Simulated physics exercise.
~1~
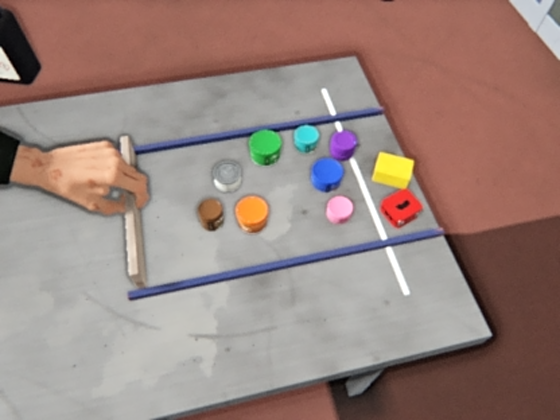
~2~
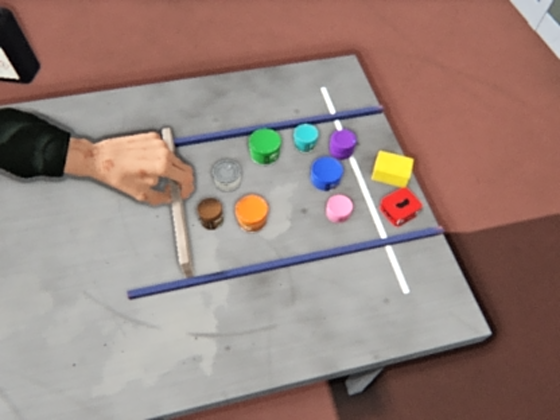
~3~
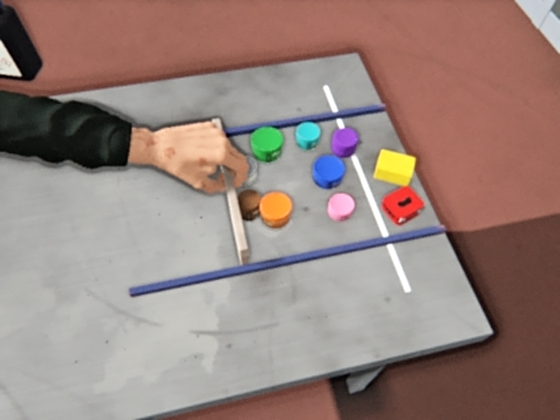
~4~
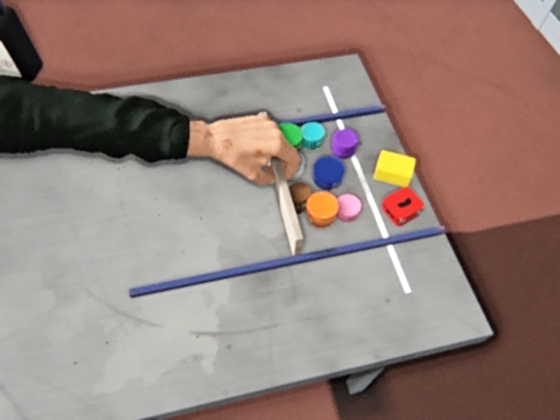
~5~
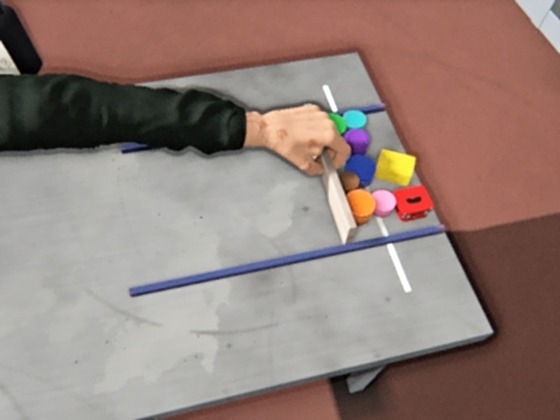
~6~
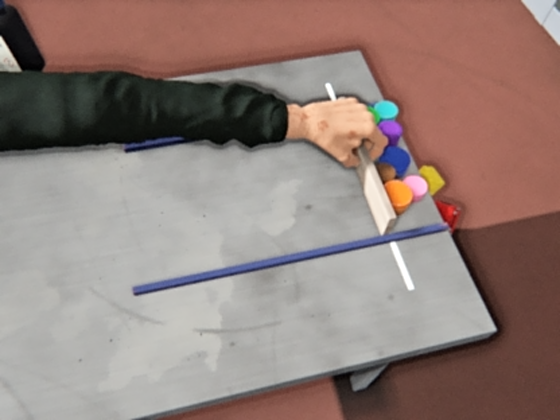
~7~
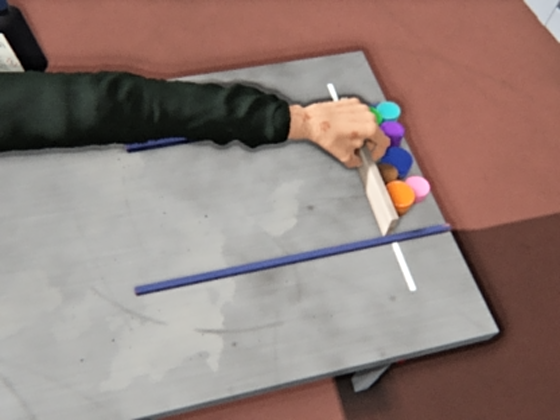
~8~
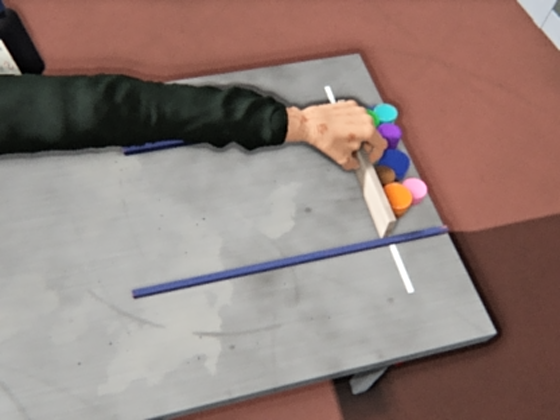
On a grey tabletop between two blue rails, a hand slides an upright board rightward, gathering small colourful round pieces and pushing them past a white tape line until a yellow block and a red case tip off the right edge, while the others stay bunched there.
